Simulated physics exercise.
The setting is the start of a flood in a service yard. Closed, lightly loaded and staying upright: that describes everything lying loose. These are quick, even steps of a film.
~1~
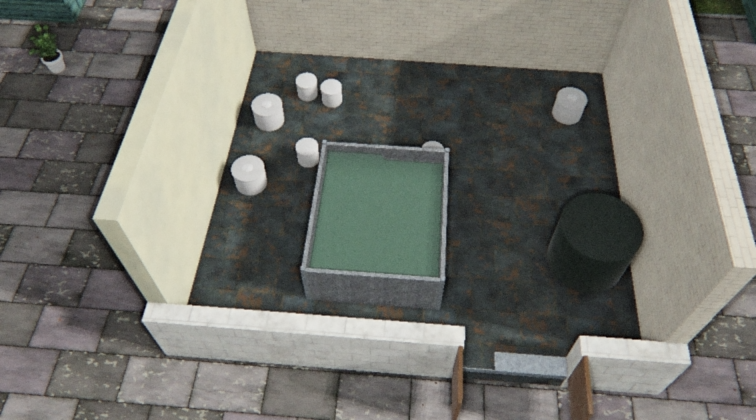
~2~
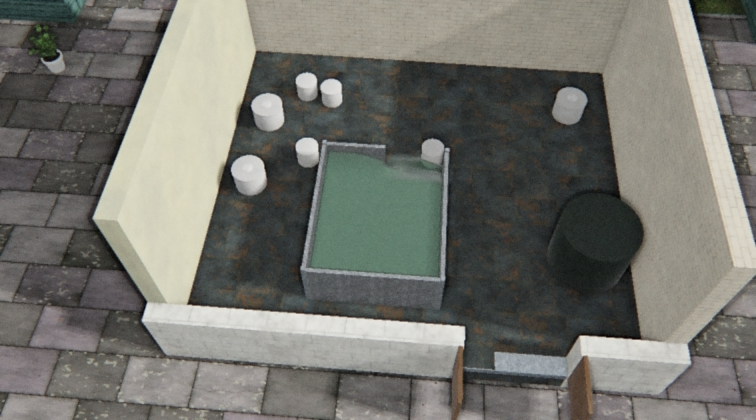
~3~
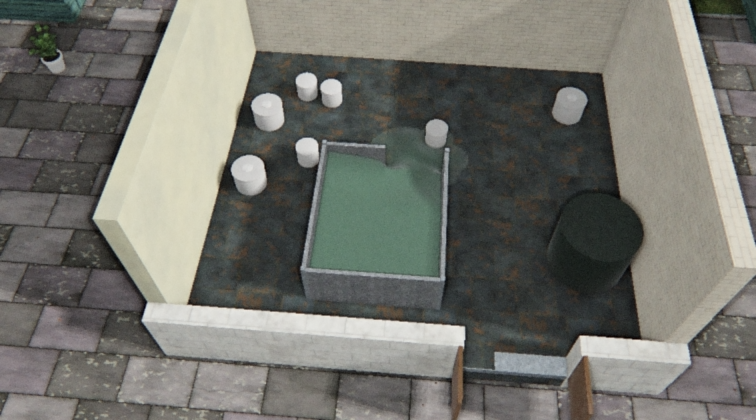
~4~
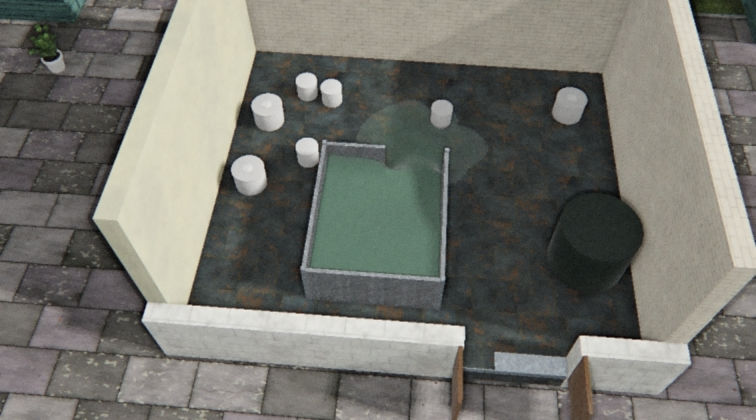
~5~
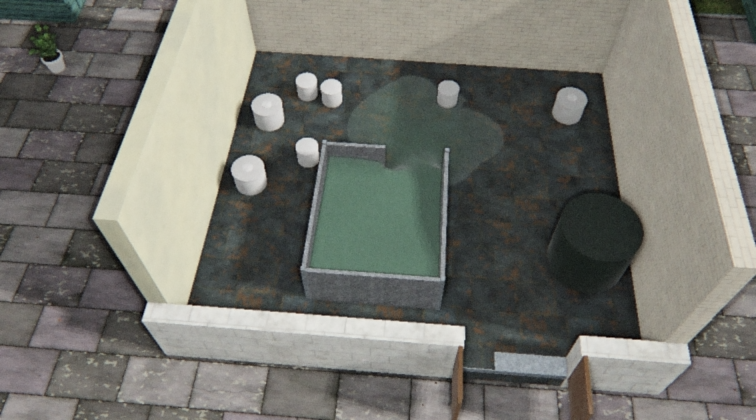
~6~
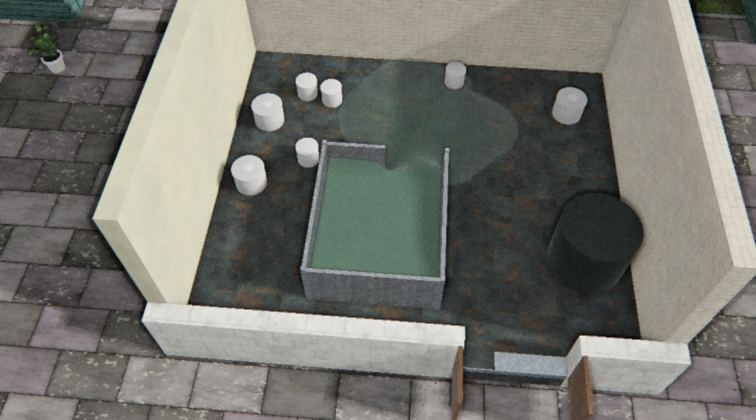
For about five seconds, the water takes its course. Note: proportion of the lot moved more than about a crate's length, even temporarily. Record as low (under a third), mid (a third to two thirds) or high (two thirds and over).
High.
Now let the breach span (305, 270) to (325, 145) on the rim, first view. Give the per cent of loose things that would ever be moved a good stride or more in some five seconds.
Near 90 %.
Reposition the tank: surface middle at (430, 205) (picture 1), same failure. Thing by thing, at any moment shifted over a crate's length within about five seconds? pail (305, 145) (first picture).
Short version: Travelled less.
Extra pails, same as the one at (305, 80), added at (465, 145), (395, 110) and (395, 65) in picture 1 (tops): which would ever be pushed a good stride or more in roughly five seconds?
Sequence: Travels that far, travels that far, travels that far.
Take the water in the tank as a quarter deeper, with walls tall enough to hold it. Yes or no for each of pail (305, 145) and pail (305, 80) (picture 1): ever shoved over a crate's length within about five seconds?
As listed: Short of that, shifted that much.
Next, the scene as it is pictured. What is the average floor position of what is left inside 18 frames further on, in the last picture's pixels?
In the last view, somewhere about (371, 143).
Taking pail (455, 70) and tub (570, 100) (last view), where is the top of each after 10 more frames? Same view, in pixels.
The first should be near (566, 63), the second near (597, 89).
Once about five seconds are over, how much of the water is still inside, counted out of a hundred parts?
That comes to roughly 100 parts in a hundred.
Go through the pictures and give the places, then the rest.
A pail at (433, 150) rests on the ground; a pail at (331, 87), on the bottom; 0 of 7 have shifted, in the first picture.
A pail at (433, 148) rests on the ground, close to its start; a pail at (331, 87) rests on the ground; 0 of 7 have shifted, in the second picture.
A pail at (437, 128), on the bottom, a stride from its start; a pail at (331, 87), on the bottom; 1 of 7 have shifted, in the third picture.
A pail at (442, 108) rests on the ground, a stride from its start; a pail at (331, 87), on the bottom; 1 of 7 have shifted, in the fourth picture.
A pail at (449, 88) rests on the ground, a stride from its start; a pail at (331, 87) rests on the ground; 1 of 7 have shifted, in the fifth picture.
A pail at (456, 69), on the bottom, far from its start; a pail at (331, 87) rests on the ground; 1 of 7 have shifted, in the sixth picture.
A moment on, 1 of 7 are well off their spots; 1 afloat.
Next, 1 of 7 are well off their spots; 2 afloat.
Later, 3 of 7 are well off their spots; 4 afloat.
In the end, 6 of 7 are well off their spots, and 6 have been at some point; 3 afloat.
